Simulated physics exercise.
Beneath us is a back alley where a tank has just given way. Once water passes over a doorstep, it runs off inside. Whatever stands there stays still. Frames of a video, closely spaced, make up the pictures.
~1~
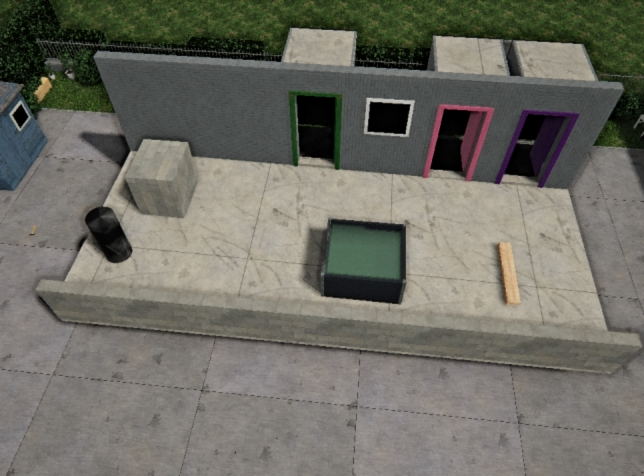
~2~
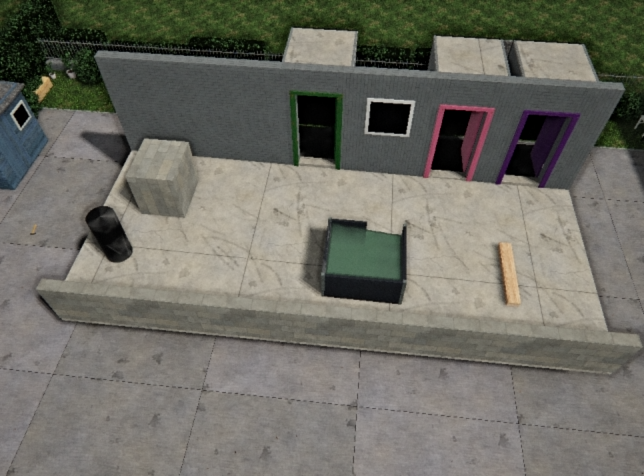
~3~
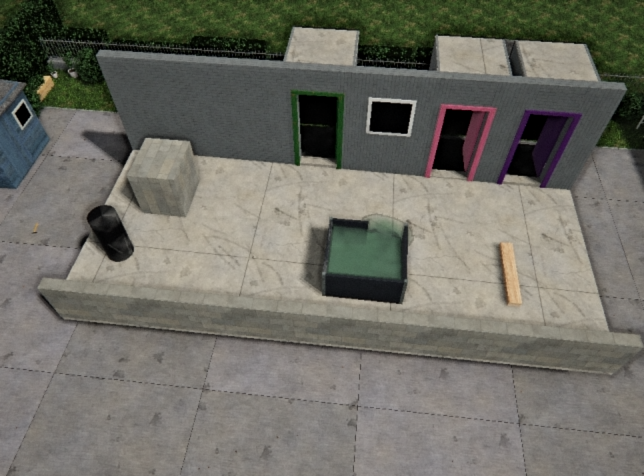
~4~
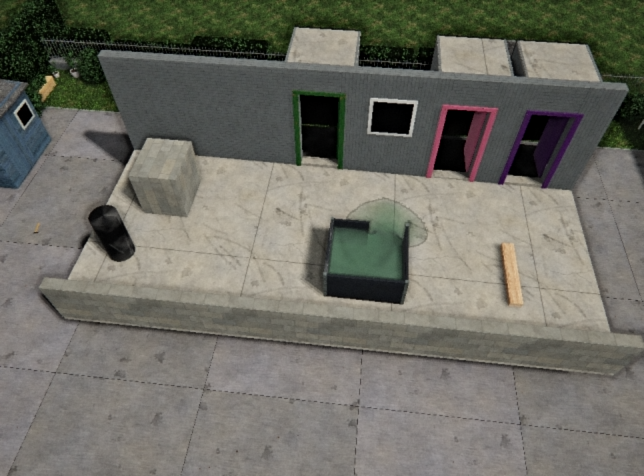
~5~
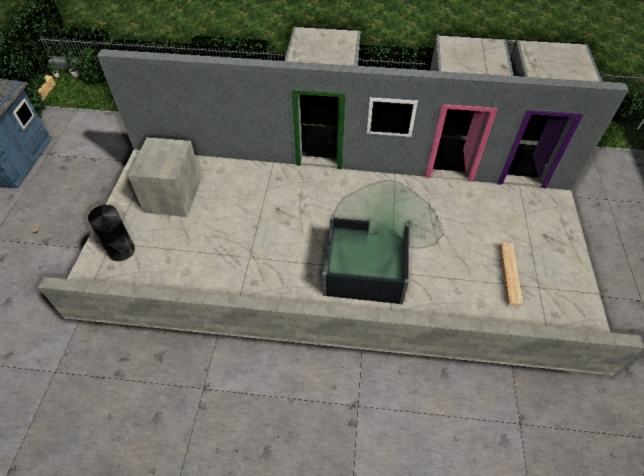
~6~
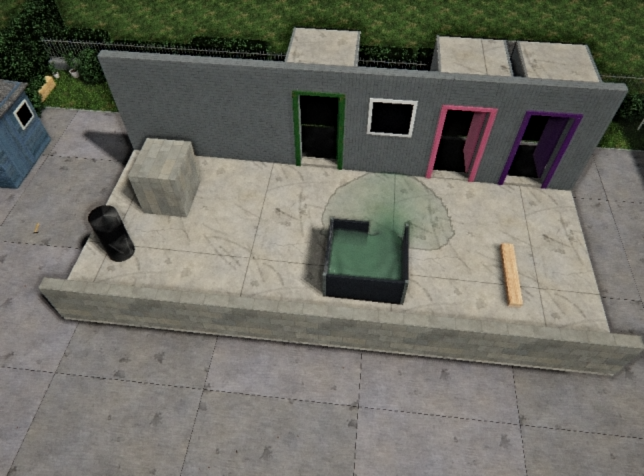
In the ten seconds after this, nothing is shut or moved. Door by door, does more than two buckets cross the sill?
At the end, I predict the green door will remain at two buckets or below; I predict the pink door will overshoot two buckets; I predict the purple door will remain at two buckets or below.
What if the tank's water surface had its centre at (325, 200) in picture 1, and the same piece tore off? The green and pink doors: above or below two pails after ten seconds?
As far as I can tell, the green one tops the mark while the pink one remains below the mark.
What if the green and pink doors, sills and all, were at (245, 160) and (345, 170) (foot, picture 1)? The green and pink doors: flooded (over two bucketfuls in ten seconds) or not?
Note: Green door remains short of it; pink door crosses the line.
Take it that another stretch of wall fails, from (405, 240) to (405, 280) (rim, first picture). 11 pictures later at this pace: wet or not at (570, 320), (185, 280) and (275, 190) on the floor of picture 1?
Taking the three spots as listed, they end up inundated, spared and spared.
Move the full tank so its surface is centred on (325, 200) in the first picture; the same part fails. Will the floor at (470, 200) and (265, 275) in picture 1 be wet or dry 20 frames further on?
The first spot is swamped and the second is untouched.
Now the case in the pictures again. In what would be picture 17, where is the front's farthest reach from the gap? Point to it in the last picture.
Close to (561, 194).
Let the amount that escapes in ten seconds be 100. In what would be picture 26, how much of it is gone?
Share gone: About 25 %.
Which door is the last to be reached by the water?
The one in purple.
A moment on, water covers 15 % of the floor; the green door wet at the sill, nothing in, the pink door under two buckets in, the purple door not reached.
Next, water covers 20 % of the floor; the green door wet at the sill, nothing in, the pink door over two buckets in, the purple door wet at the sill, nothing in.
Then, water covers 35 % of the floor; the green door under two buckets in, the pink door over two buckets in, the purple door wet at the sill, nothing in.
Later, water covers 45 % of the floor; the green door under two buckets in, the pink door far over two buckets in, the purple door wet at the sill, nothing in.
In the end, water covers 50 % of the floor; the green door under two buckets in, the pink door far over two buckets in, the purple door wet at the sill, nothing in.
